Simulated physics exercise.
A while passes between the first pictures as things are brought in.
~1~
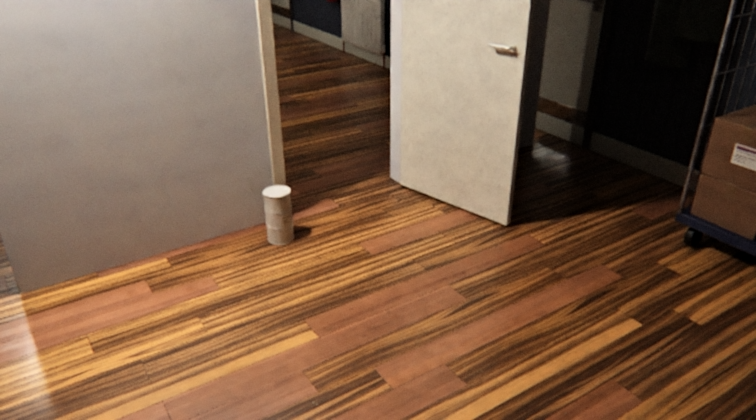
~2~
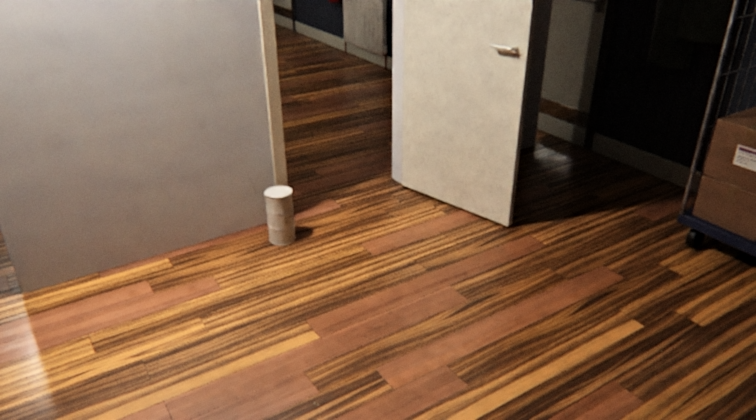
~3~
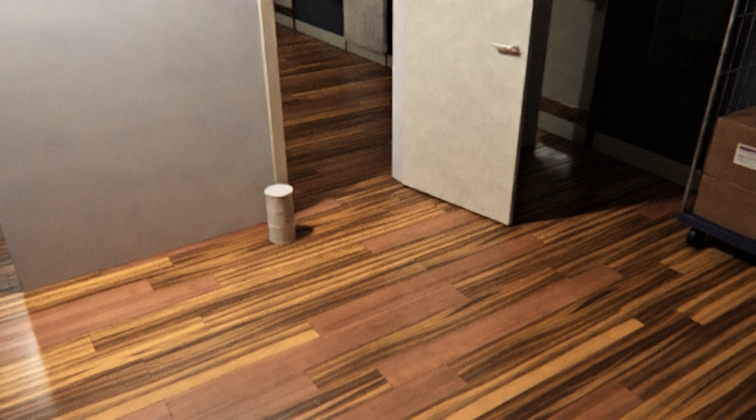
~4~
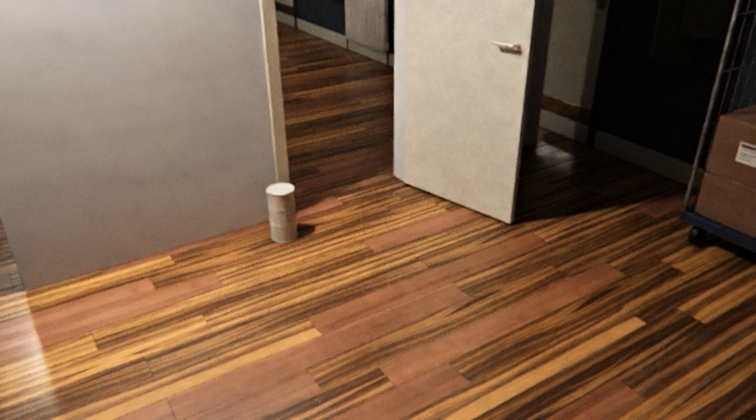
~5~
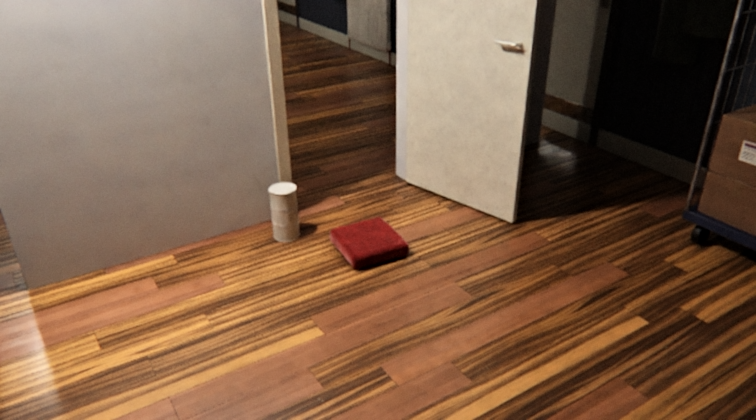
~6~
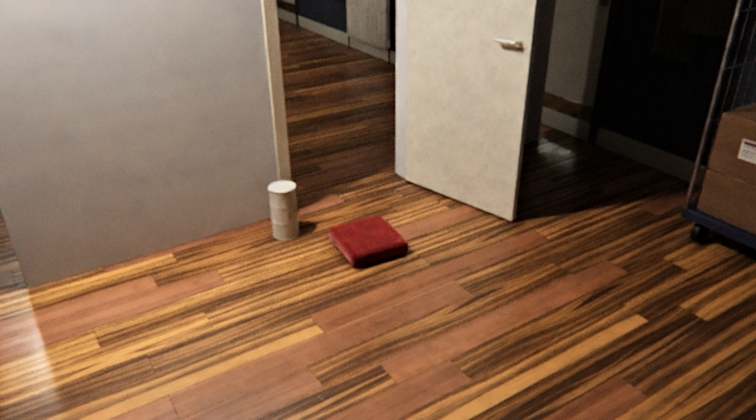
A pale door stood wide open and still above a striped wooden floor, with a white canister to its left; later, a red cushion appeared on the floor between them, and nothing else noticeably changed.
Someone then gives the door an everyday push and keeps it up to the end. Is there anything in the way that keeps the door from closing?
I'd say the door gets there this time.
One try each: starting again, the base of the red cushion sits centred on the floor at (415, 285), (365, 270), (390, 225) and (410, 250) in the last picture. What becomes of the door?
Try one: The door swings to; try two: It swings to; try three: It gets held up; try four: It swings to.
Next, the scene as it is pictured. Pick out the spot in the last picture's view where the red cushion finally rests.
At about (308, 245).
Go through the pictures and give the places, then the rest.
In the first frame, door wide open and still; white canister (279, 215).
In the second frame, door wide open and still; white canister (280, 215).
In the third frame, door wide open and still; white canister (281, 214).
In the fourth frame, door wide open and still; white canister (282, 213).
In the fifth frame, door wide open and still; white canister (285, 212).
In the sixth frame, door wide open and still; red cushion (368, 240); white canister (284, 210).
Then, 0.70 s later than the last frame, door at 71°.
Then, 1.10 s later than the last frame, door at 38°; red cushion moved a little near (333, 243).
Then, 1.30 s later than the last frame, door at 22°; red cushion moved about its own width near (311, 245).
When it is over, door at 0°; moved from the start, red cushion; white canister as before. End places, in pixels of the last picture, red cushion near (308, 245).
